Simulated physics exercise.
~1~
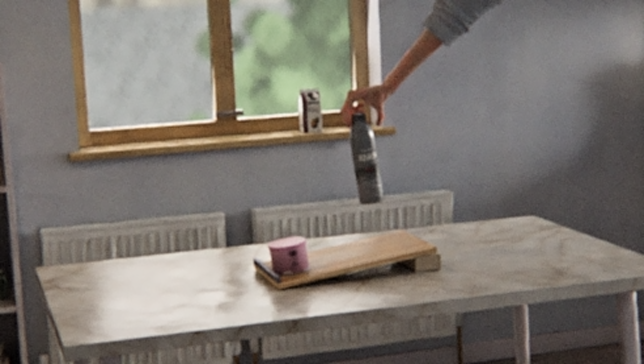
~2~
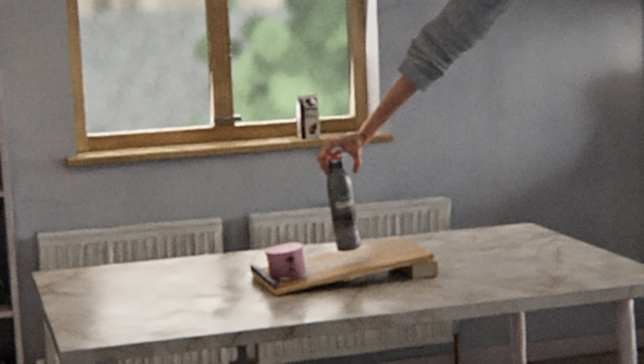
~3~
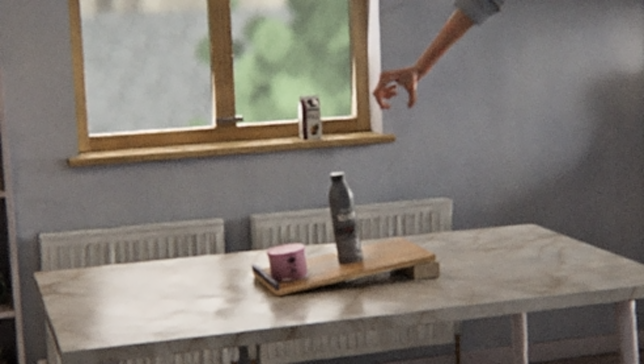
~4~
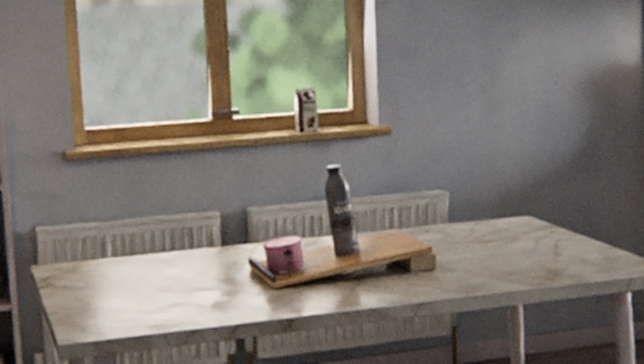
A hand lowered a grey bottle onto a sloping wooden board on a table, just to the right of a pink tub, then let go and drew back out of view, leaving the bottle standing upright and still beside the tub.
